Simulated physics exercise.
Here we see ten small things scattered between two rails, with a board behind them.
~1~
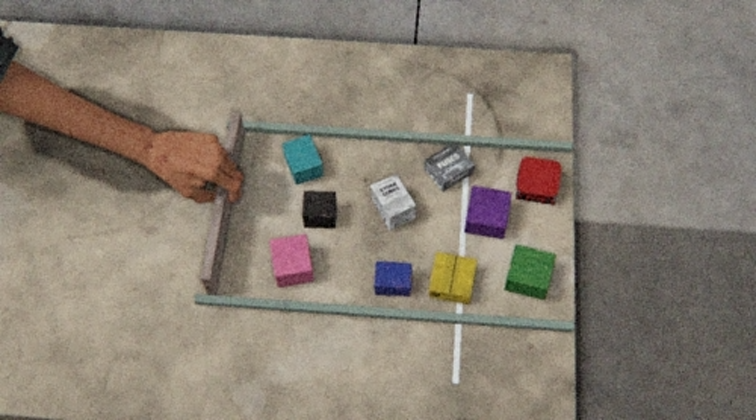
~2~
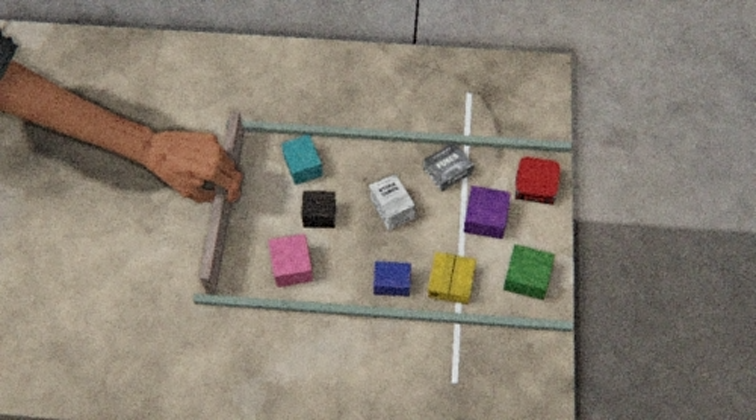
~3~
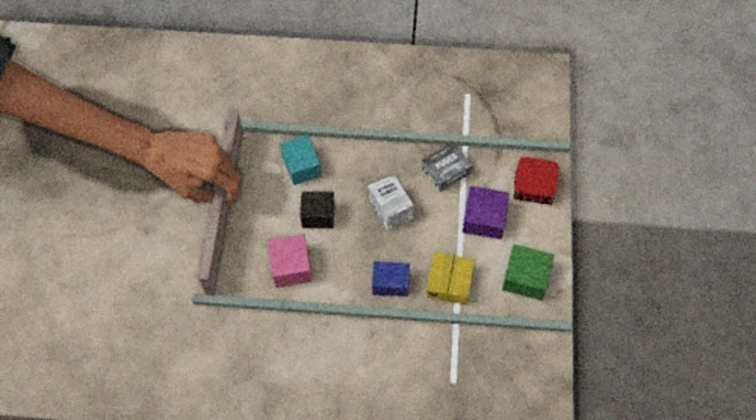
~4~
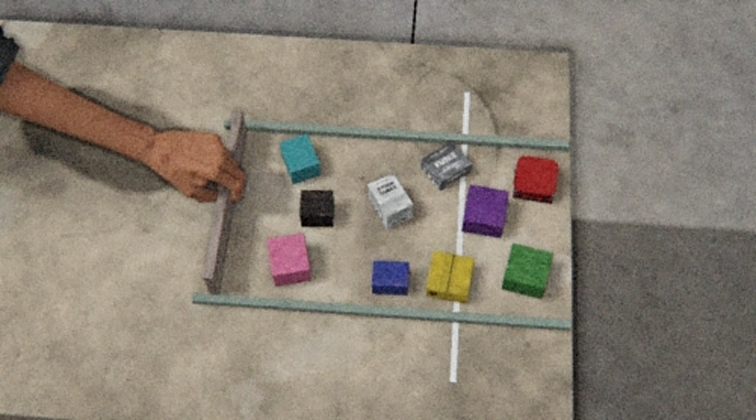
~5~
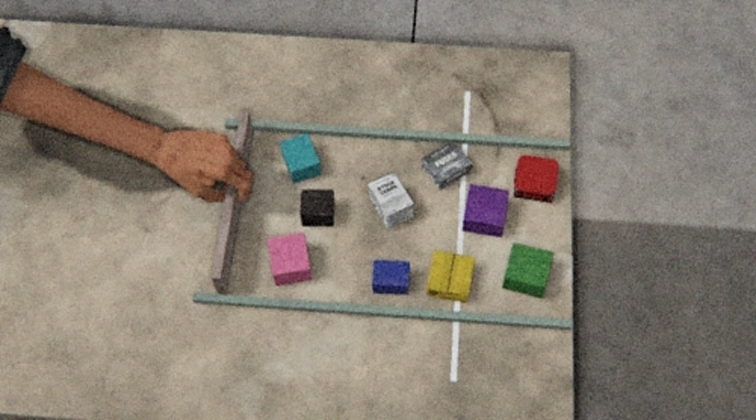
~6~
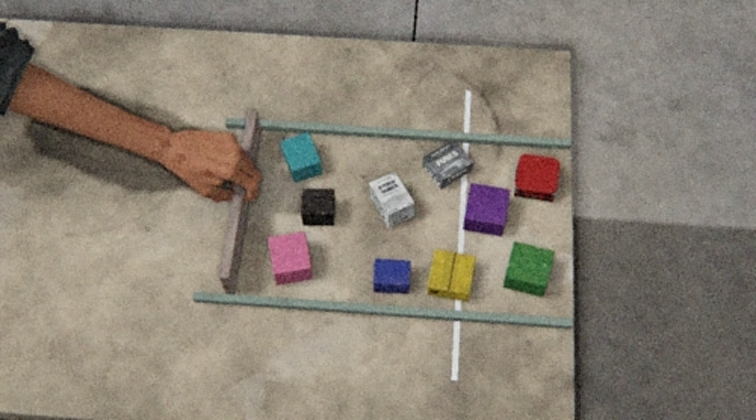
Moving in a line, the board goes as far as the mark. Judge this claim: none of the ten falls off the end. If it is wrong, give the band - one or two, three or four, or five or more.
Wrong; one or two fall off.
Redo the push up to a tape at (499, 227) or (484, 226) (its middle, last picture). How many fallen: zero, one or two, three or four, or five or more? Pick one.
3 or 4; just one or two.
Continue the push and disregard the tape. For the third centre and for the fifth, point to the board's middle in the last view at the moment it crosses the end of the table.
First at (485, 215), next at (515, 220).
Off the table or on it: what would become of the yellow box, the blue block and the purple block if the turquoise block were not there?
Yellow box still up, blue block still up, purple block still up.
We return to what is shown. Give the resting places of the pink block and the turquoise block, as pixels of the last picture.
The pink block comes to rest close to (478, 275), while the turquoise block rests close to (480, 171).
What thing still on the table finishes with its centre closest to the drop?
It's the yellow box that ends nearest.
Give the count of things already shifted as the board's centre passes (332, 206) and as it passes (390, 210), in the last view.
Tally at point one: 3; at point two: 7.
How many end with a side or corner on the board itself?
3 in contact.
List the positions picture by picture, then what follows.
The first picture shows red case (538, 181); green block (530, 272); purple block (488, 213); board (224, 201); tape (463, 227).
The second picture shows green block (529, 272); turquoise block (302, 160).
The third picture shows purple block (486, 213); blue block (391, 279).
The fourth picture shows red case (535, 180); pink block (289, 260).
The fifth picture shows green block (528, 270); board (234, 201).
The sixth picture shows red case (537, 178); green block (529, 269); purple block (487, 210); board (242, 200); tape (462, 224).
Soon after, none off yet; red case at rest near (537, 178); green block at rest near (529, 269); purple block at rest near (487, 210).
By the end, the number that fall off is one or two; fallen, green block.
